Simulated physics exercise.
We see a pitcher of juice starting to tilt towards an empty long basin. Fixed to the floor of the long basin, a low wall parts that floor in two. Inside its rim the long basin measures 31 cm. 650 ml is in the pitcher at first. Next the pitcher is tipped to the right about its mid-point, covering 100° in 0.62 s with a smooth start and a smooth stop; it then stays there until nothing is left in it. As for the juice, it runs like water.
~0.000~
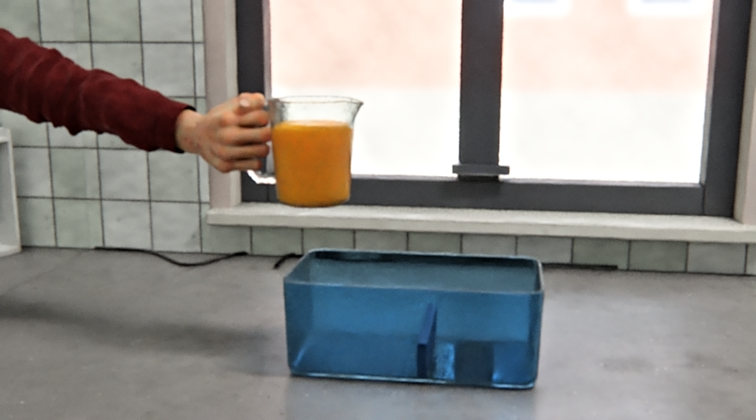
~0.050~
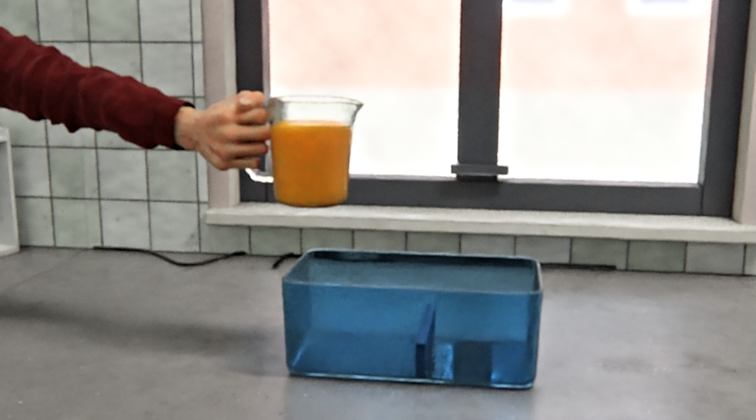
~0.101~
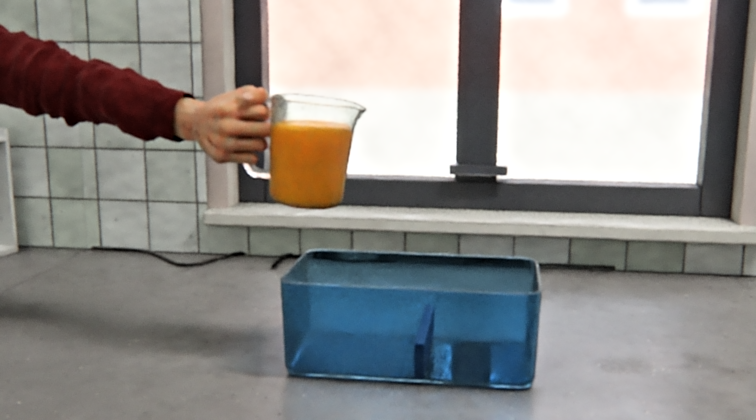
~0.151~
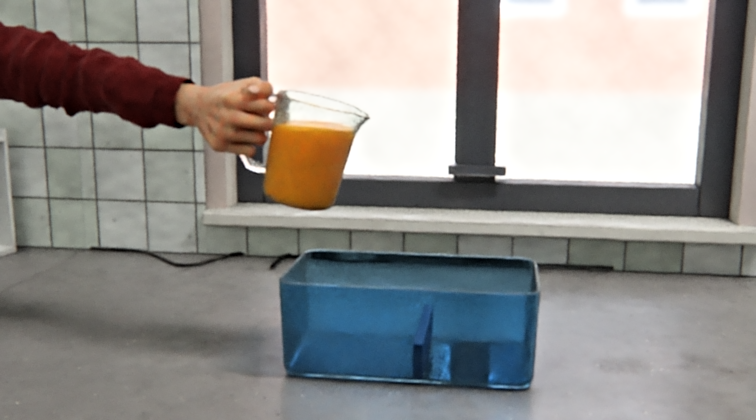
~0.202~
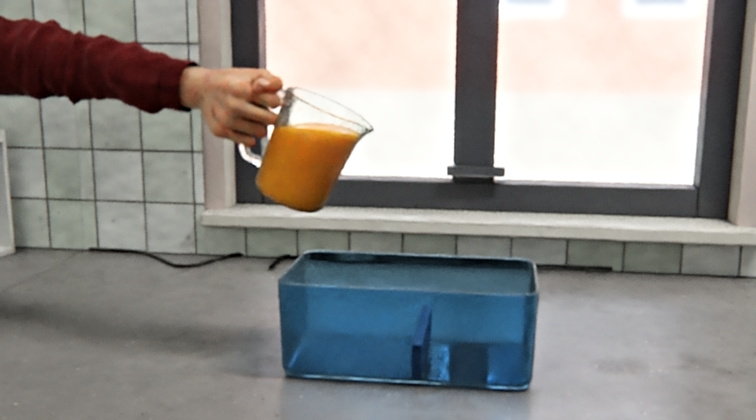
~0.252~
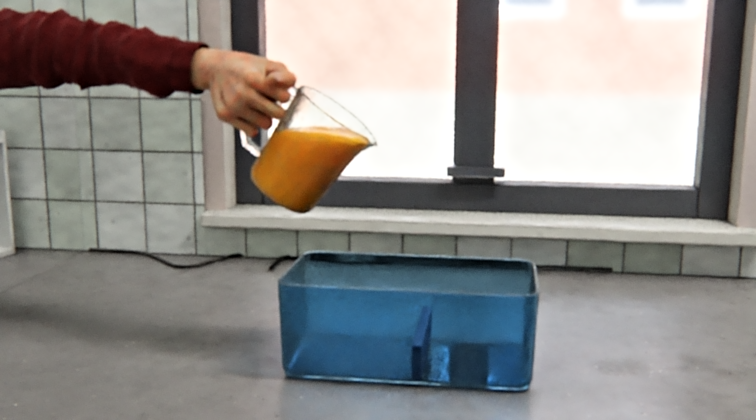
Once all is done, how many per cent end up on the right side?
Roughly 47 percent ends up on the right side.
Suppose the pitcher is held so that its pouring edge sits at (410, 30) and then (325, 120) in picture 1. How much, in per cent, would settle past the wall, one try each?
Try 1: 75 %; try 2: 5 %.
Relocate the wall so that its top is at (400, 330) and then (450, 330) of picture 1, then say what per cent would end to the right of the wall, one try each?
Respectively 90 and 5 %.
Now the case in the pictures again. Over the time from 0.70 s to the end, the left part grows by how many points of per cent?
I'd put it near 20 percent.
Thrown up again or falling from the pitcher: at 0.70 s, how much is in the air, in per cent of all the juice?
Some 20 % is up in the air.
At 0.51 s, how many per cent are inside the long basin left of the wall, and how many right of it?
4 left and 5 right, roughly.
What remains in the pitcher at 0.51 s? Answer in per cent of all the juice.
Remaining: Near 64 % of the total.
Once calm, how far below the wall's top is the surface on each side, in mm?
Close to 32 mm left and close to 30 mm right.
By 0.51 s the tilt is 93° and 65 per cent is still to pour, 4 is left of the wall and 5 right of it.
By 0.70 s the tilt is 100° and 21 per cent is still to pour, 33 is left of the wall and 26 right of it.
By 0.90 s the tilt is 100° and 5 per cent is still to pour, 43 is left of the wall and 46 right of it.
By 1.12 s the tilt is 100° and 1 per cent is still to pour, 51 is left of the wall and 47 right of it.
At rest 52 per cent lies left of the wall, 47 right of it and 1 outside.
